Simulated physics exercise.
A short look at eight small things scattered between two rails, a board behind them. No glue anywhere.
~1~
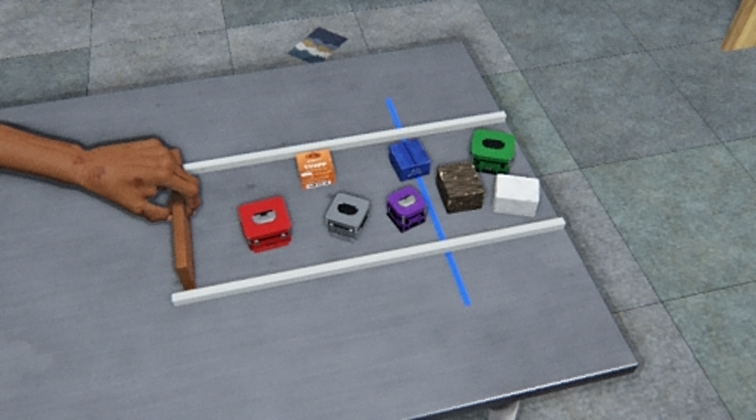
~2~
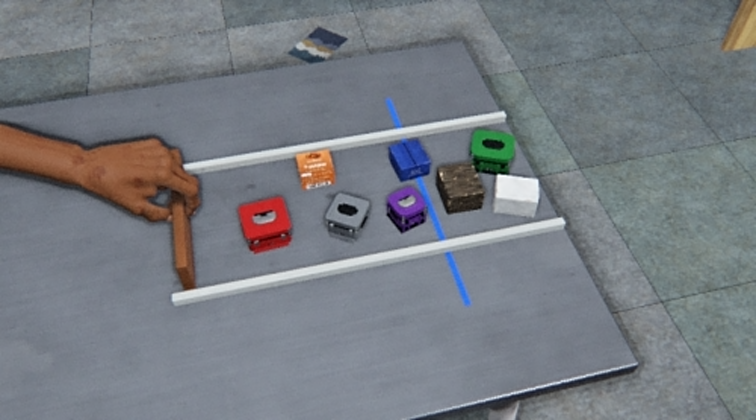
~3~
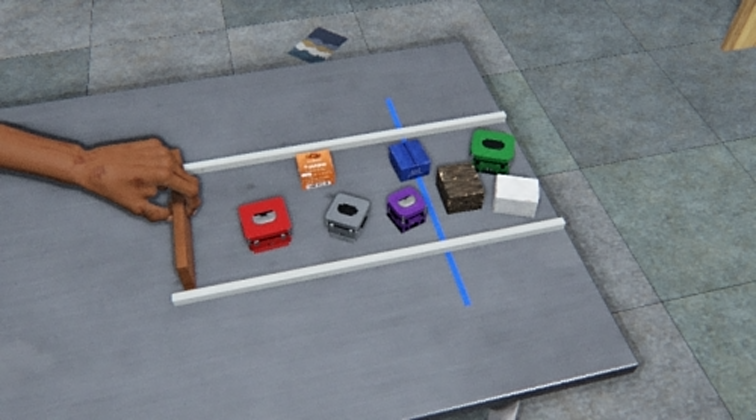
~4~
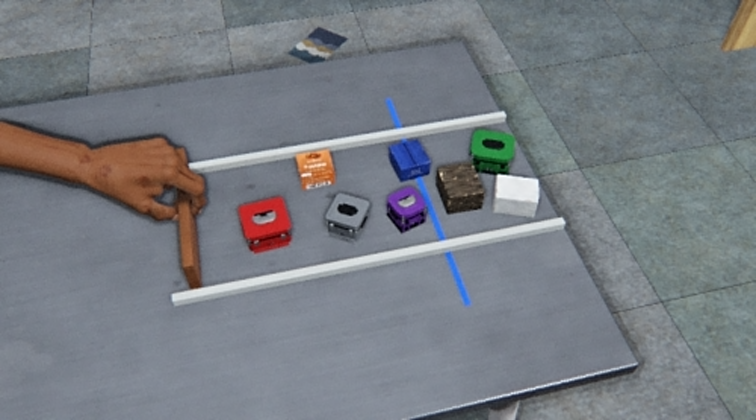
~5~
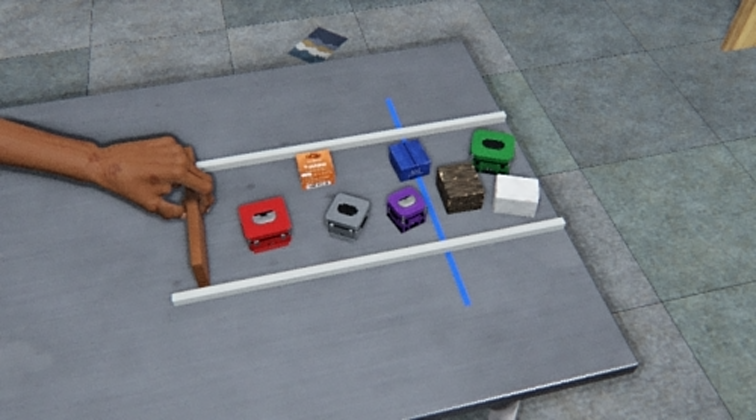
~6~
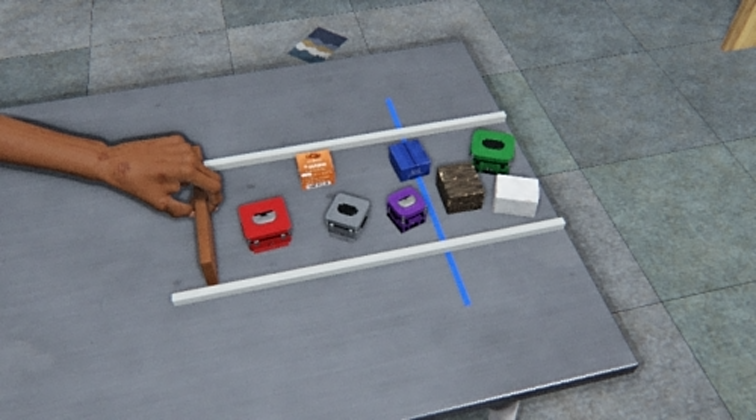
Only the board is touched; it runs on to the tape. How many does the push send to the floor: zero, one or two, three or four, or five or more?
The number that fall off is one or two.
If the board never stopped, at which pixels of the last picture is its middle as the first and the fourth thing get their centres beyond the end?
About (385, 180), then (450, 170).
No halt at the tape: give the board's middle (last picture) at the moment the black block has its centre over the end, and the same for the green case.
Near (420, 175) and (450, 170).
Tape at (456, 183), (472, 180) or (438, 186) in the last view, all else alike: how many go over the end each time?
In that order 4, 4 and 2.
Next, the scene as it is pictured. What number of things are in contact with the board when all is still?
The number is 2.
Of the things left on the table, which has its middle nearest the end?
It is the black block.
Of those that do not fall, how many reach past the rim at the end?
Overhanging: 1.
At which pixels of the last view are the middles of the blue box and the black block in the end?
About (461, 153), and the other about (542, 172).
Soon after, none off yet; white block at rest near (516, 196); green case at rest near (492, 153); black block at rest near (459, 188).
At rest, the number that fall off is one or two; fallen, white block.
